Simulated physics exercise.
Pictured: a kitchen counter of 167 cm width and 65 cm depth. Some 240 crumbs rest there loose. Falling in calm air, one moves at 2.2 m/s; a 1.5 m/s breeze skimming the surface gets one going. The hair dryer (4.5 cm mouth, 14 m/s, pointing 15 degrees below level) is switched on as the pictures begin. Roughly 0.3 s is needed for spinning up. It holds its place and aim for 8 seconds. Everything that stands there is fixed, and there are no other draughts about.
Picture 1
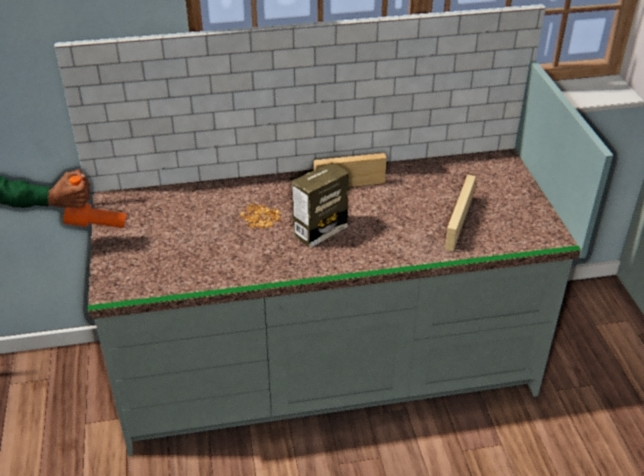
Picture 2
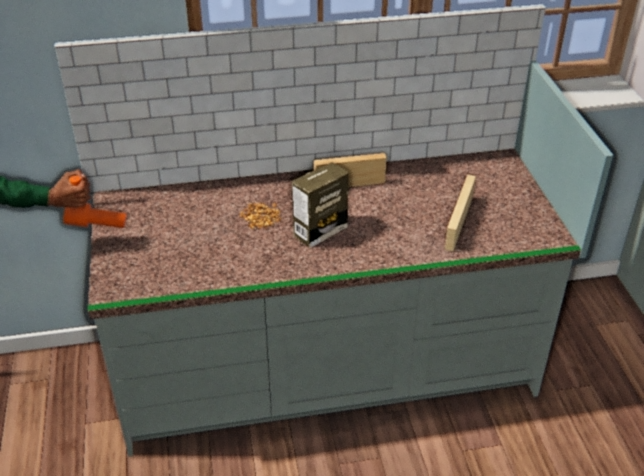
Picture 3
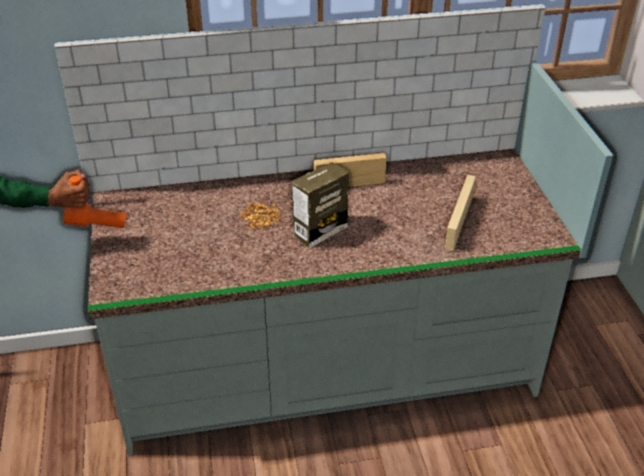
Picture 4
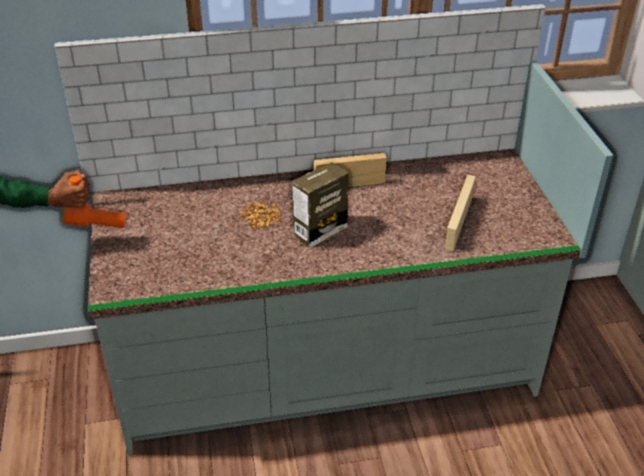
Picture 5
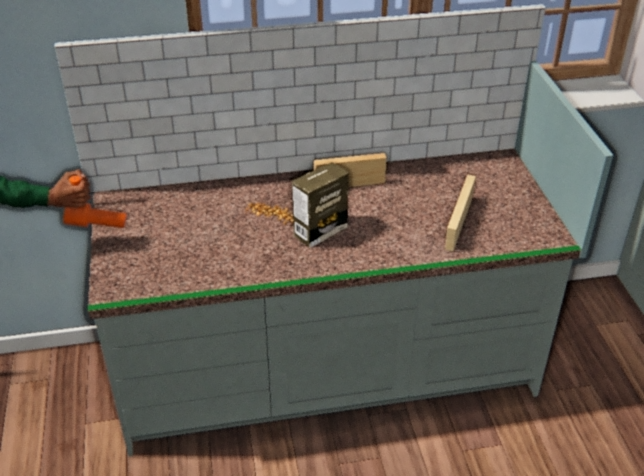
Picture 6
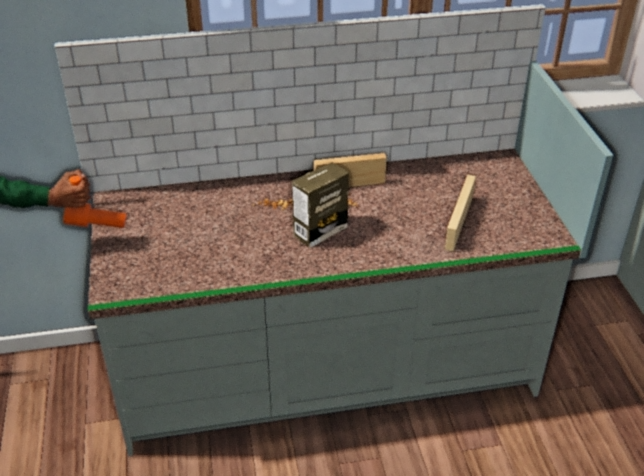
A hand holding an orange hair dryer at a kitchen counter, the crumbs lying still, then sliding right behind a dark carton.
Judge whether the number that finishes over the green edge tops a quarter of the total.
Judgement: It does not top a quarter.
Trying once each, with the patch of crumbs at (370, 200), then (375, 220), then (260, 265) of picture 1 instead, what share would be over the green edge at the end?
In turn: 15 per cent, 0 per cent, 100 per cent.
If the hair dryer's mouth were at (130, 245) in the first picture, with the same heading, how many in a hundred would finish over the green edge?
Estimate: About 0 %.
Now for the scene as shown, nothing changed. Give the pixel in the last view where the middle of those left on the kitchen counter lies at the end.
Look somewhere near (488, 159).
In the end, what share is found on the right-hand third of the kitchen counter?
Near 90 per cent at the end.
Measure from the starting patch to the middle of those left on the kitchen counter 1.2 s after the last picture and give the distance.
It works out to close to 100 cm.
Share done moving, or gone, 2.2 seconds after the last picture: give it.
About 30 %.
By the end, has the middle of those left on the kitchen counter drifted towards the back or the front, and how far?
To the far end, near enough 20 cm.
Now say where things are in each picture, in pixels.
The middle of the crumbs is near (260, 217), none has stirred yet and the mouth of the hair dryer is at (125, 221), in the first picture.
The middle of the crumbs is near (260, 217), none has stirred yet and the green edge is centred on (345, 279), in the second picture.
The middle of the crumbs is near (260, 217), none has stirred yet, the top of a carton is at (321, 176) and the top of a board is at (350, 159), in the third picture.
The middle of the crumbs is near (261, 217) and none has stirred yet, in the fourth picture.
The middle of the crumbs is near (276, 212), the farthest in sight from the hair dryer is at (291, 213) and about 70 % have left their places, in the fifth picture.
The middle of the crumbs is near (315, 203), the farthest in sight from the hair dryer is at (357, 207) and all have left their places, in the sixth picture.
Then, 1.2 s after the last picture, 80 % are on the move or not yet settled, 0 % are over the green edge; the middle of those still in play is near (499, 159).
Then, 2.2 s after the last picture, 70 % are on the move or not yet settled, 4 % are over the green edge; the middle of those still in play is near (495, 158).
Then, 4.1 s after the last picture, 59 % are on the move or not yet settled, 5 % are over the green edge; the middle of those still in play is near (490, 160).
Then, 7.7 s after the last picture, at the end, 6 % are over the green edge; the middle of those still in play is near (488, 159).
